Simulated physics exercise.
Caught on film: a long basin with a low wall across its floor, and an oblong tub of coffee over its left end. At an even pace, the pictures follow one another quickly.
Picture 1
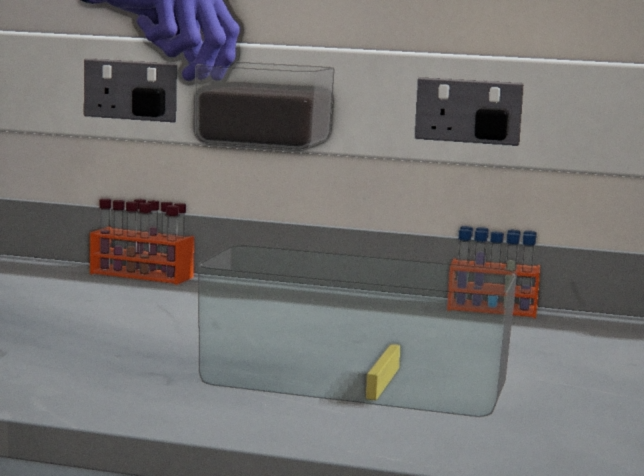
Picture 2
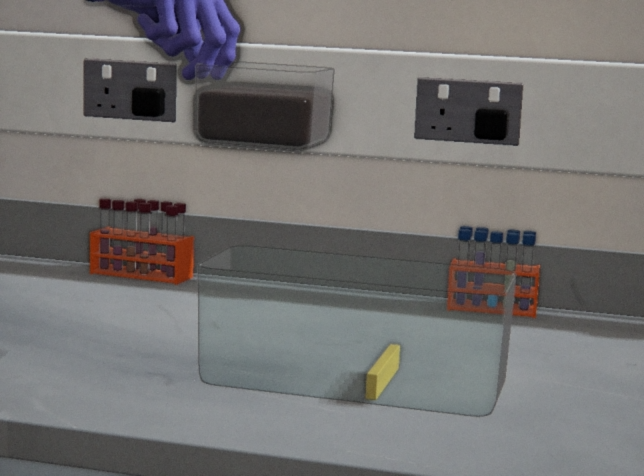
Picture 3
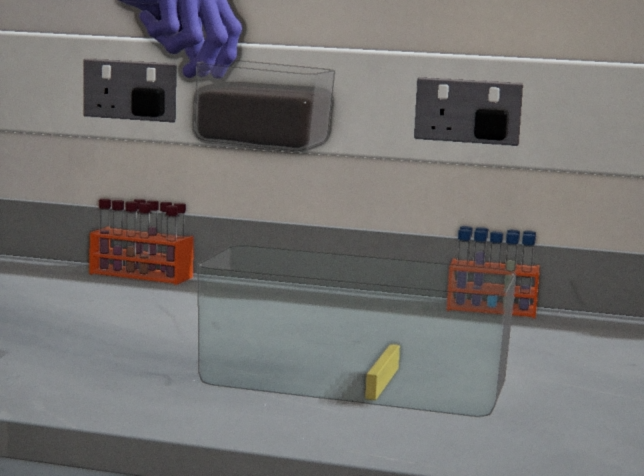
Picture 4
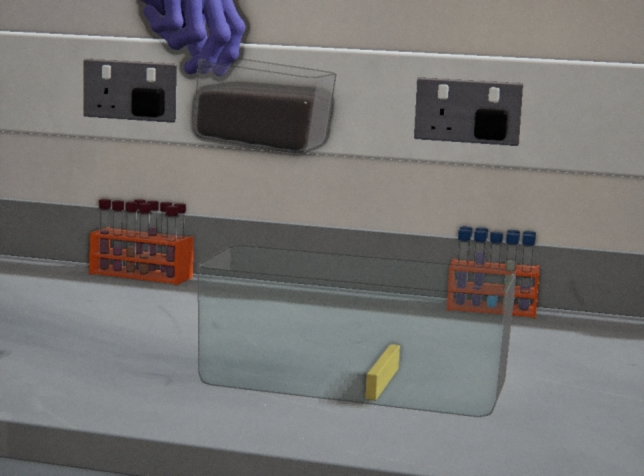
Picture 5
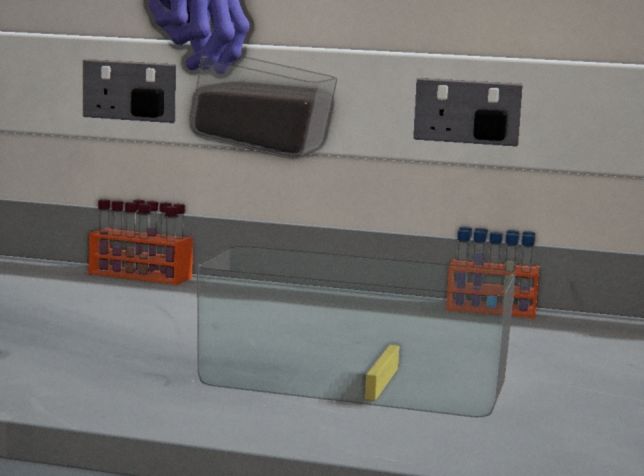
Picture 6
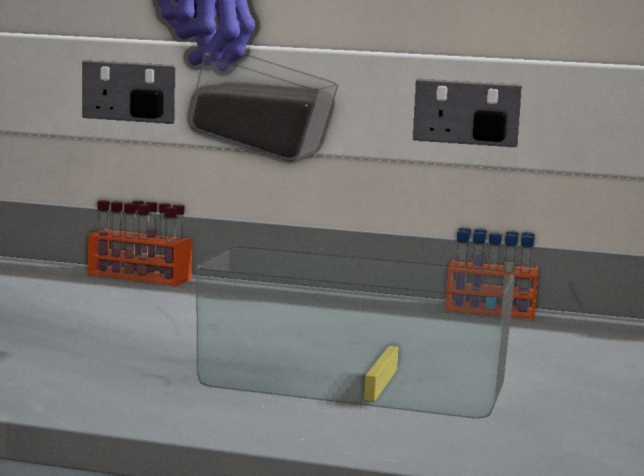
A purple-gloved hand at the upper left holds a small clear tub of dark brown liquid and tilts it gradually, its right end dipping, slowly at first and then faster. Below it, on a grey bench seen from the front and slightly above, a long clear basin has a low yellow wall across its floor. Orange racks of red-capped tubes at left and blue-capped tubes at right stay still beneath two wall sockets.
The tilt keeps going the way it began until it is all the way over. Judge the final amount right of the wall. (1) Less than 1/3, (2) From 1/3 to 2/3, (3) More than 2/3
From 1/3 to 2/3 (2).
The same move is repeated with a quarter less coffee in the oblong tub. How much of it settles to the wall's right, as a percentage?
It comes to near 25 per cent.
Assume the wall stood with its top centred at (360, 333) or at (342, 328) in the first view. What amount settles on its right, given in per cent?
It would come to roughly 65 per cent the first time and roughly 80 per cent the second.
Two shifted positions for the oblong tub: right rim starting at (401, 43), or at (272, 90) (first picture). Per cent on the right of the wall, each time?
65 and 20 per cent.
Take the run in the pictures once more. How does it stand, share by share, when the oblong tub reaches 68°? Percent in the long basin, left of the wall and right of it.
Roughly 5 per cent on the left, roughly 0 per cent on the right.
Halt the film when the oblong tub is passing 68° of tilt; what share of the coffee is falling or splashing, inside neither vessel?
Some 30 per cent, I'd say.
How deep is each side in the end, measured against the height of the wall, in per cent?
50 left, 70 right, give or take.
A moment on, the oblong tub is tipped part way and 63 per cent is still to pour, 5 is left of the wall and 0 right of it.
Next, the oblong tub is tipped right over and 13 per cent is still to pour, 24 is left of the wall and 49 right of it.
Then the oblong tub is tipped right over and 0 per cent is still to pour, 48 is left of the wall and 48 right of it.
Later the oblong tub is tipped right over and 0 per cent is still to pour, 50 is left of the wall and 48 right of it.
In the end 51 per cent lies left of the wall, 48 right of it and 1 outside.
